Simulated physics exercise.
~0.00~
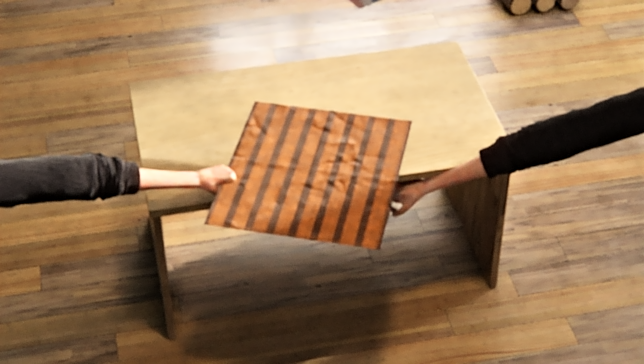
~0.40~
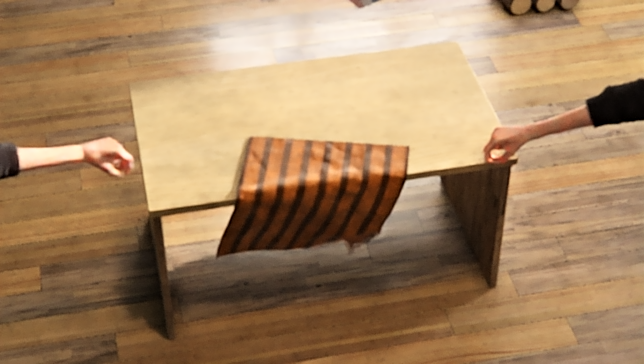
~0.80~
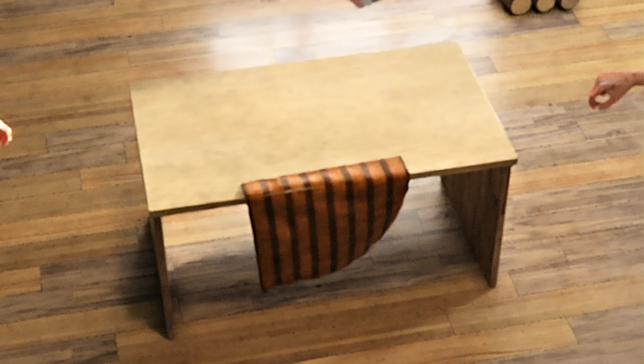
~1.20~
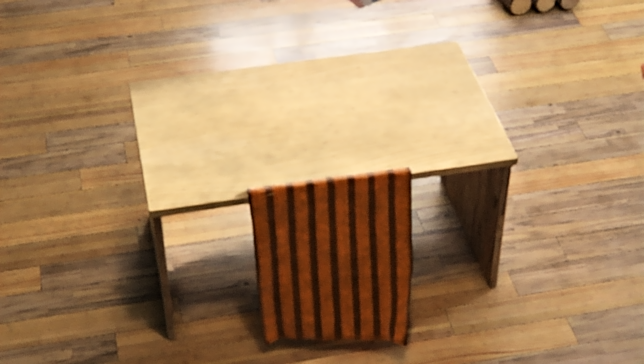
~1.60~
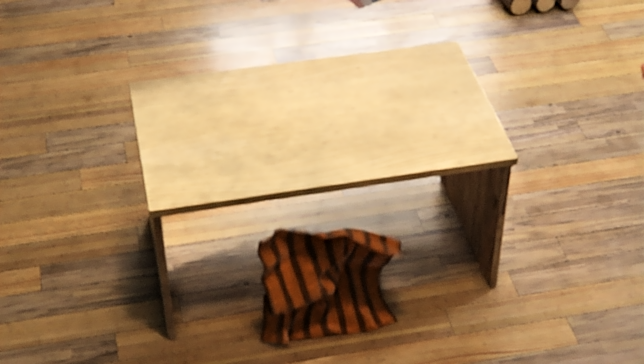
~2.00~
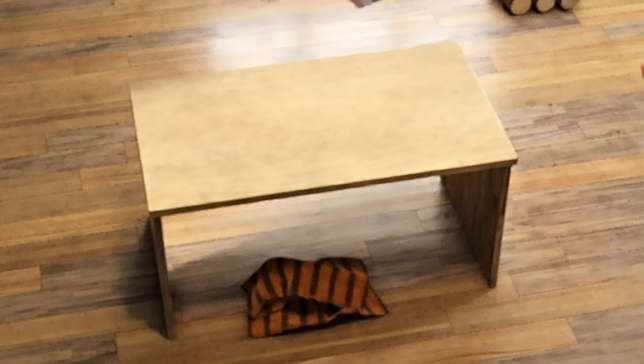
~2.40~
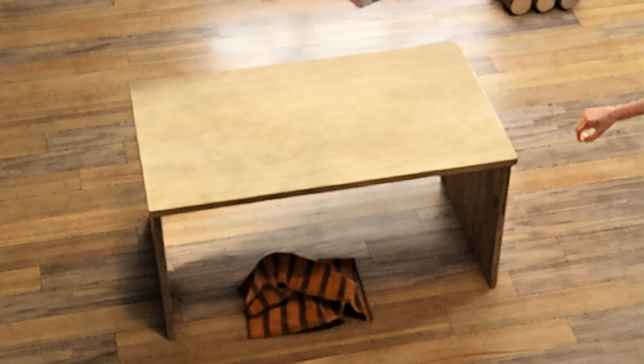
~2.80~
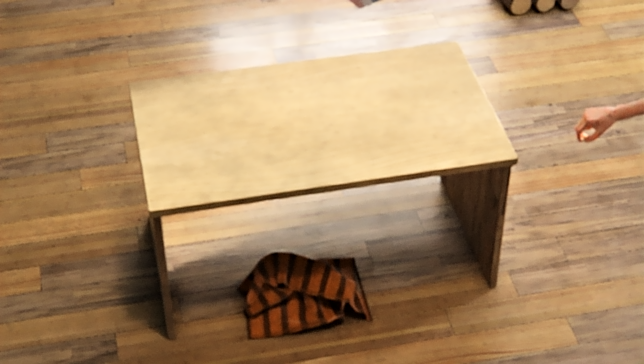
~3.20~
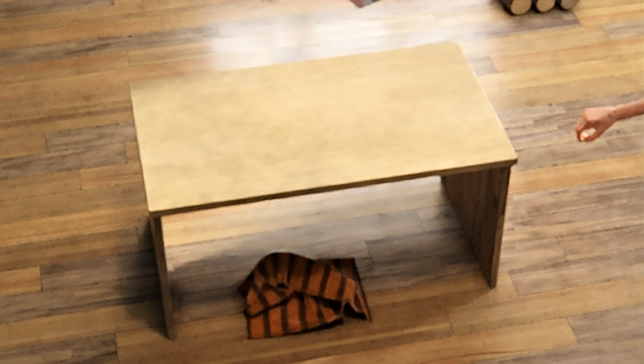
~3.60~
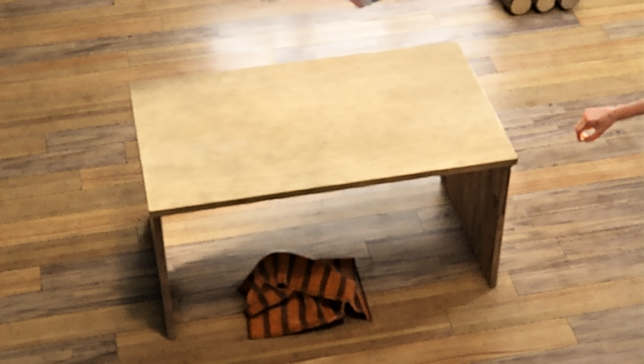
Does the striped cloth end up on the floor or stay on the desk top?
It ends up on the floor. The cloth slides off the front edge of the desk and lies there in a crumpled heap.
